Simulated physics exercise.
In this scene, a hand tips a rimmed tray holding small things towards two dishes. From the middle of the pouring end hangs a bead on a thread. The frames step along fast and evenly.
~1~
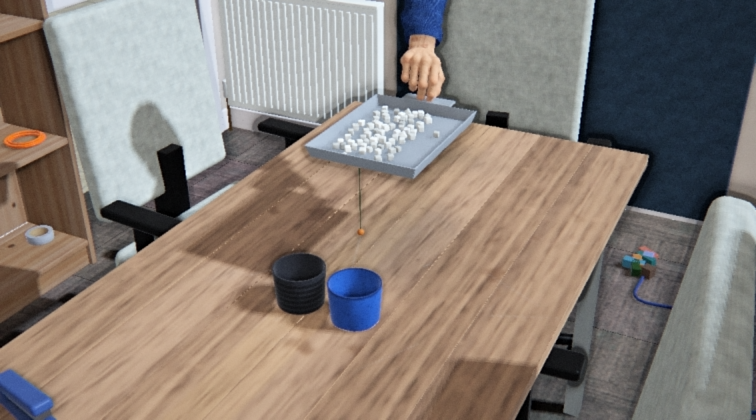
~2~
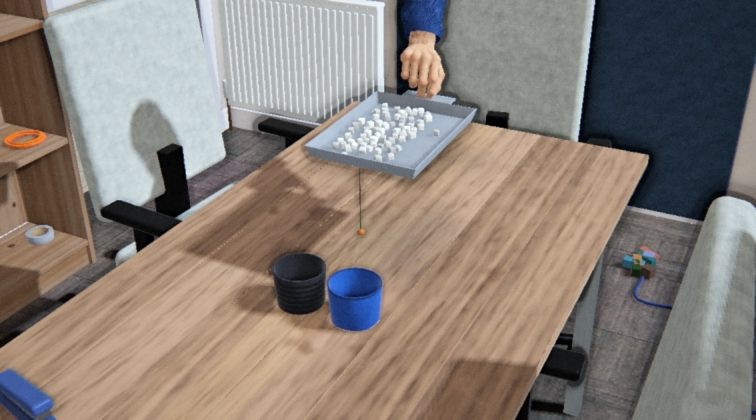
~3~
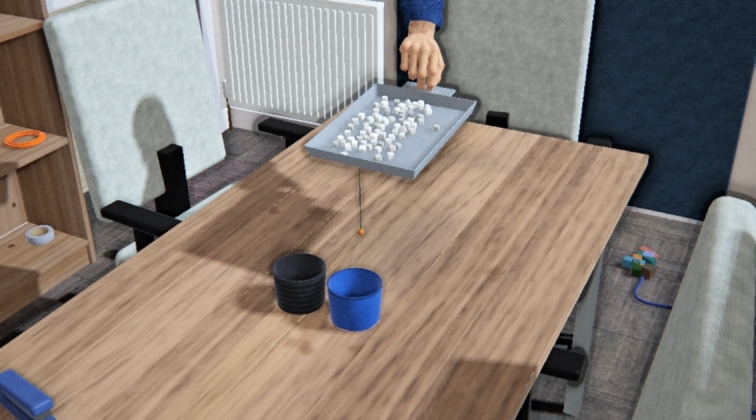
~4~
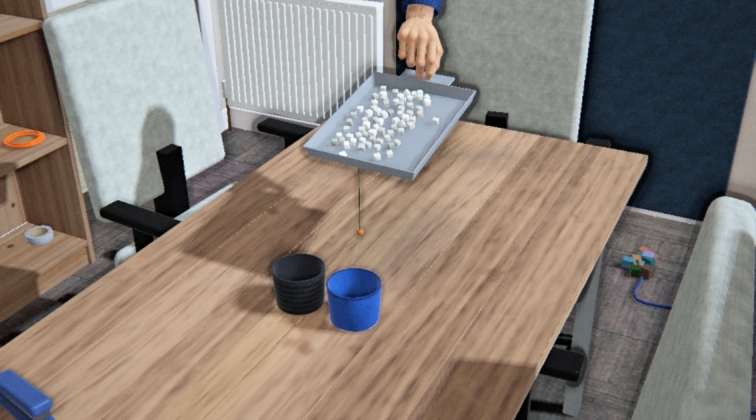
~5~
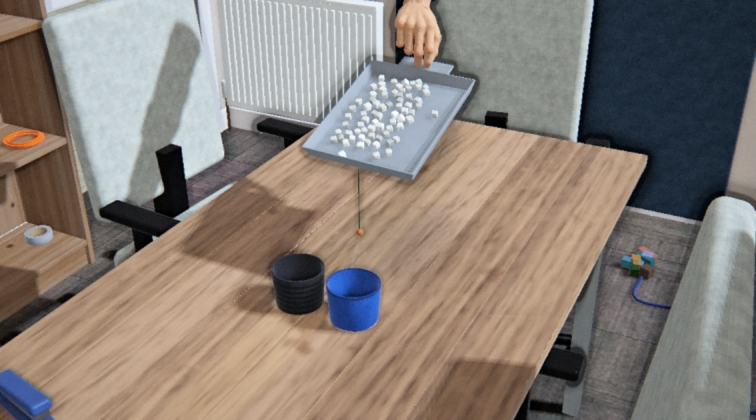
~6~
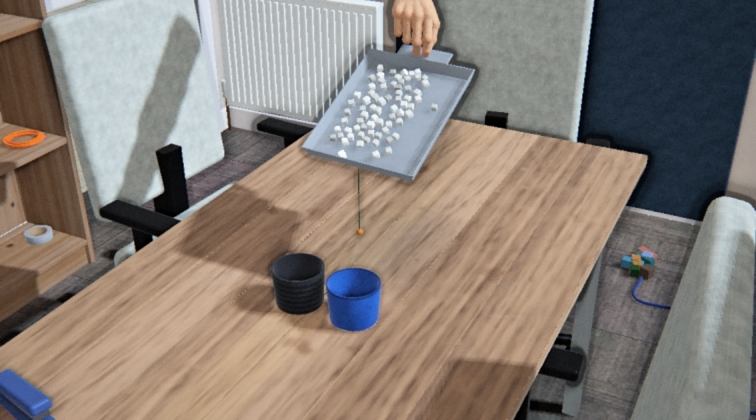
Over a wooden table with a black cup and a blue cup on it, a hand held a grey tray of small white cubes, then raised its far end, tilting it steadily towards the cups.
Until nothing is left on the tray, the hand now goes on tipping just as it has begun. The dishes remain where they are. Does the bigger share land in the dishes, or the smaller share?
Dishes miss most.
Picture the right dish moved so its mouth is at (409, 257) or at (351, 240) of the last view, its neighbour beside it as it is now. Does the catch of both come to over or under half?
Result, first setup: A minority share; second setup: A minority share.
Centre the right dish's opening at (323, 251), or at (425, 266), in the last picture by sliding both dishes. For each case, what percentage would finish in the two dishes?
20 and 50 %.
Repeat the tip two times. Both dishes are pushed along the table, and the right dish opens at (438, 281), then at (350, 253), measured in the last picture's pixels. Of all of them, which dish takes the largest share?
It comes out as the dish further left in the first try and the dish further right in the second.
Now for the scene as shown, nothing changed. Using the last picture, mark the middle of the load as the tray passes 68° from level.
About (368, 157).
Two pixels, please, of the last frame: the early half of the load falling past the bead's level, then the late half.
Around (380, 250) first; around (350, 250) second.
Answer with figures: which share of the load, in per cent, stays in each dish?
Near 0 in a hundred for the left dish; near 0 for the right dish.
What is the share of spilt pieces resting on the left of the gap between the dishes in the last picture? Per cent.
About 10 percent.
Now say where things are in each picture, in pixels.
Corners of the pouring end near (310, 145) and (413, 166), level; middle of the load near (381, 133), sugar cubes; left dish near (286, 295); right dish near (342, 311); bead on its thread near (361, 232), in the first frame.
Corners of the pouring end near (310, 145) and (413, 167), level; middle of the load near (381, 132), in the second frame.
Corners of the pouring end near (310, 145) and (413, 168), tipped barely, lowest at the right corner; middle of the load near (381, 128), in the third frame.
Corners of the pouring end near (309, 145) and (412, 169), tipped a little, lowest at the right corner; middle of the load near (380, 122), in the fourth frame.
Corners of the pouring end near (308, 145) and (411, 171), tipped clearly, lowest at the right corner; middle of the load near (379, 116), in the fifth frame.
Corners of the pouring end near (307, 145) and (411, 172), tipped clearly, lowest at the right corner; middle of the load near (378, 111); left dish near (285, 295); right dish near (341, 311), in the sixth frame.
Shortly afterwards, tray tipped steeply; all but a few on the tray; a little in the air.
Next, tray tipped past a quarter turn; near a quarter on the tray; near a third outside both; near half in the air.
Some moments later, tray tipped past a quarter turn; only a few in the left dish; all but a few outside both.
In the end, tray tipped past a quarter turn; none at all in the right dish; only a few in the left dish; all but a few outside both.
